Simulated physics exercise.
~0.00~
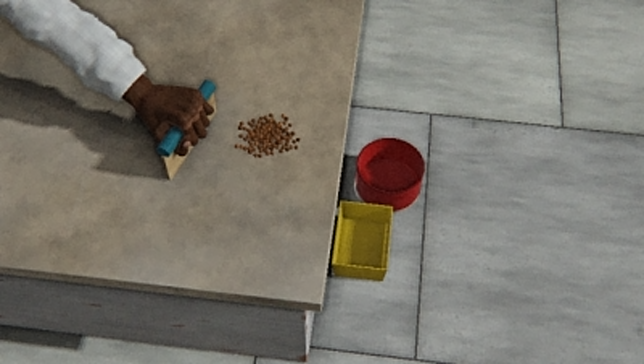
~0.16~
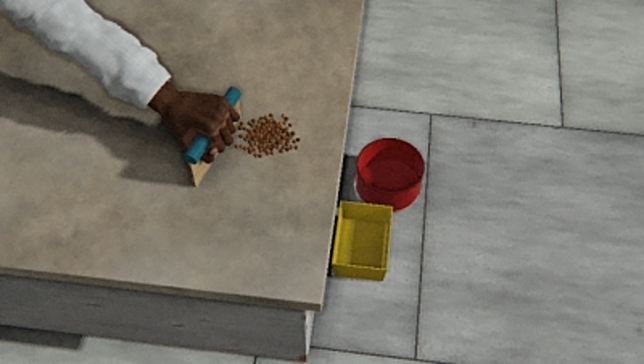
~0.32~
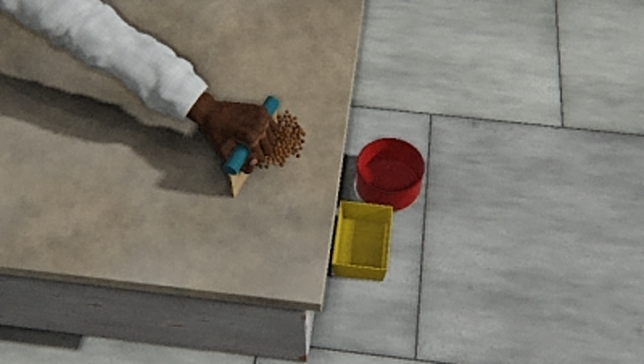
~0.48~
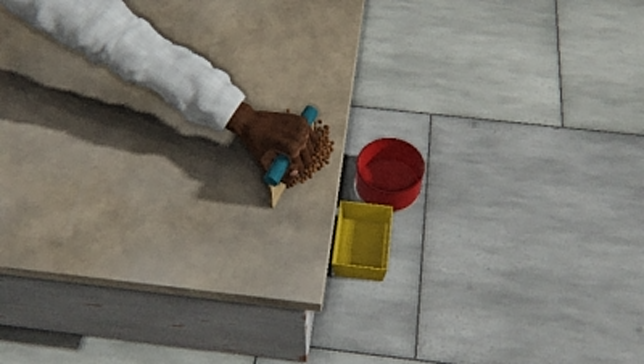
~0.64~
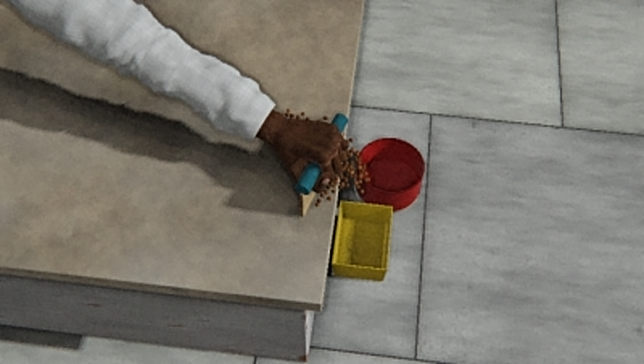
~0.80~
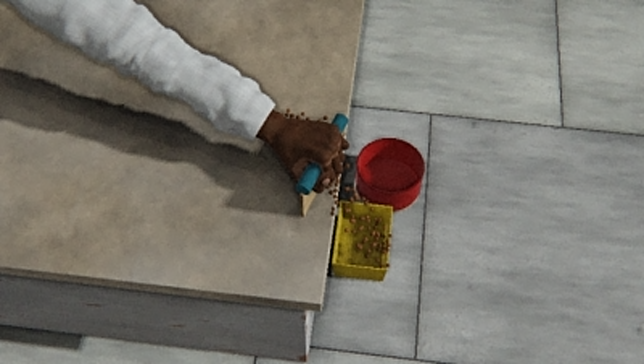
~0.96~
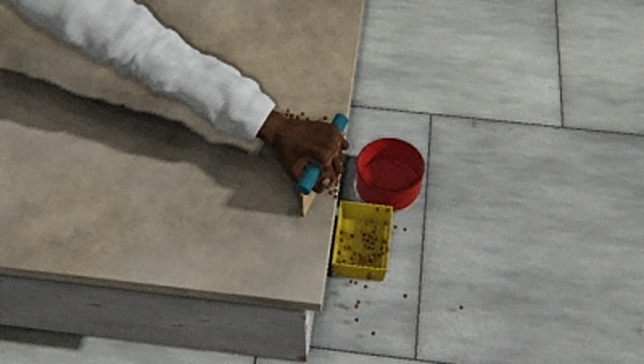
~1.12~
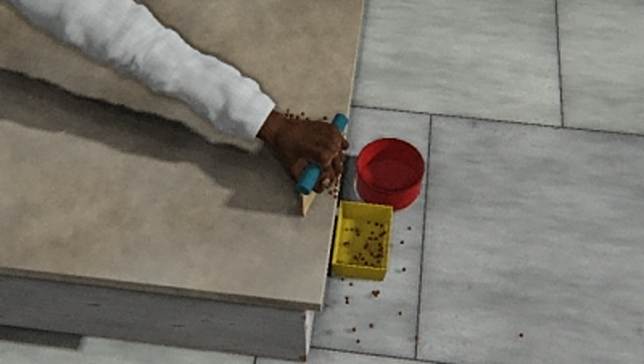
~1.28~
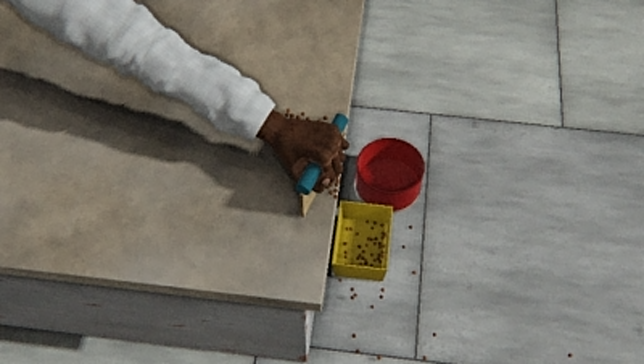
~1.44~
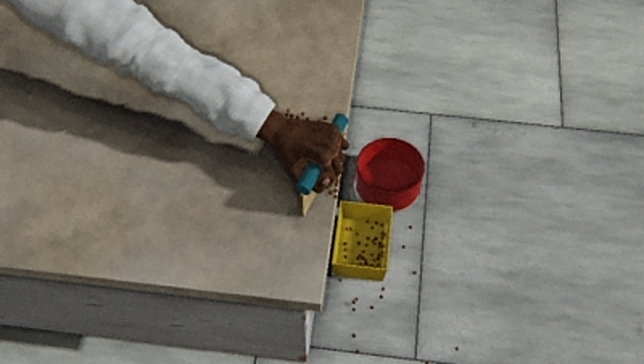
To begin with, a hand in a white sleeve holds a scraper with a blue handle on a tabletop, left of a small pile of brown balls, while a yellow tin and a red pot sit beyond the table's right edge. The hand slides the scraper right until it meets the pile and pushes it toward the edge. As the scraper halts there, balls spill over the side. Many drop into the yellow tin, while others scatter across the gray floor tiles. Finally, the hand stays still, with some balls left along the table edge and the red pot empty.
